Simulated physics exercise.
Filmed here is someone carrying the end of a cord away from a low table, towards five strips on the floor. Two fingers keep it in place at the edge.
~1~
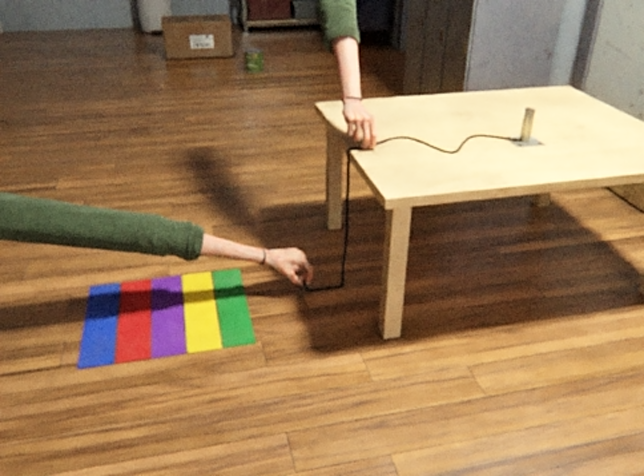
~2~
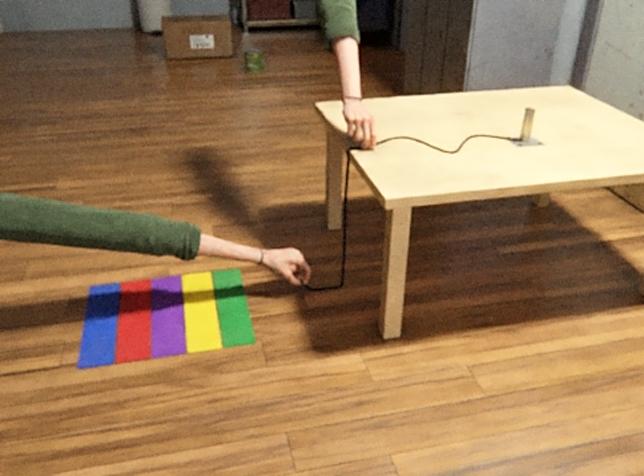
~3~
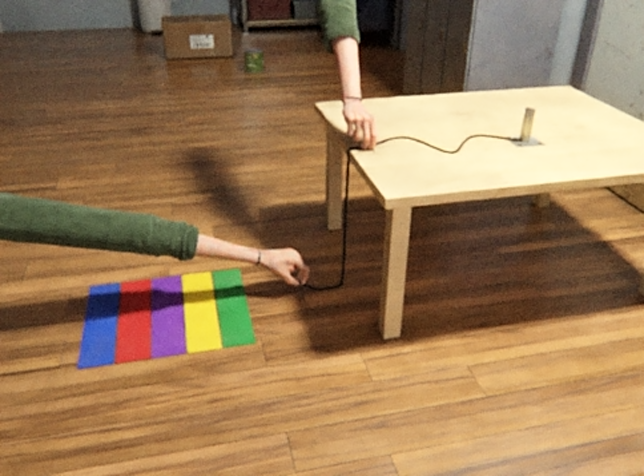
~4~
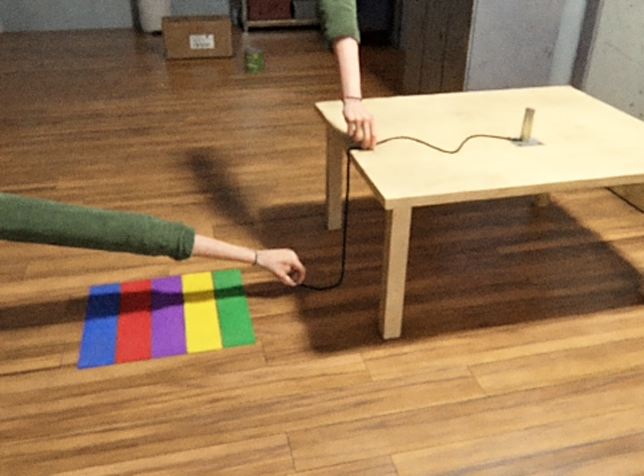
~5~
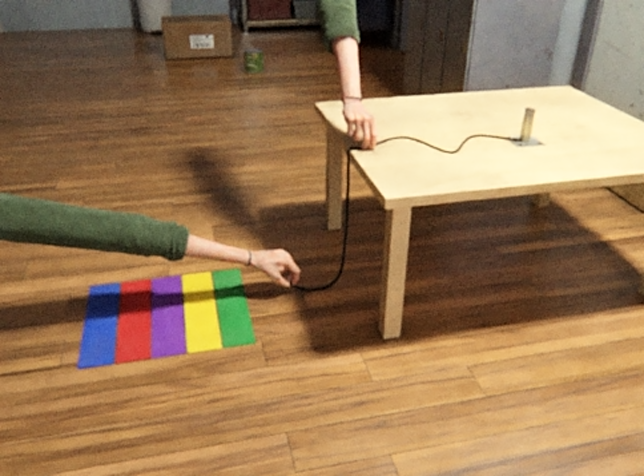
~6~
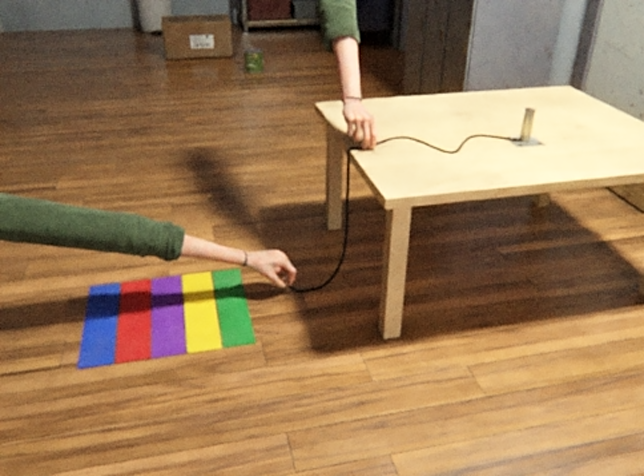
Hand slowly drawing the end of a dark cord slightly left toward coloured floor strips, another hand pinning it at table edge.
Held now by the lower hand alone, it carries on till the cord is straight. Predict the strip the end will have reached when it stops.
I would say the red strip.
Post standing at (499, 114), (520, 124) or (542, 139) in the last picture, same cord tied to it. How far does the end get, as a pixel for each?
Pixels, try by try: About (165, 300), (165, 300), (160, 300).
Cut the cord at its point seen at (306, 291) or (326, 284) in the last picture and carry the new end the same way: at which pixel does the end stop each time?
(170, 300) and (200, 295).
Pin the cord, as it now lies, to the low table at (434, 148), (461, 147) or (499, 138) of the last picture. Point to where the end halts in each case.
Readings in order - (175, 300), (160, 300), (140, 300).
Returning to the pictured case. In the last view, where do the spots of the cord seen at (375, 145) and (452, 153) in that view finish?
They go to (329, 169) and to (421, 147).
Early on, end near (198, 295); over yellow.
Midway, end near (159, 300); over purple.
At the end of the slack, end near (136, 303); over red. It gets as far as the red strip.
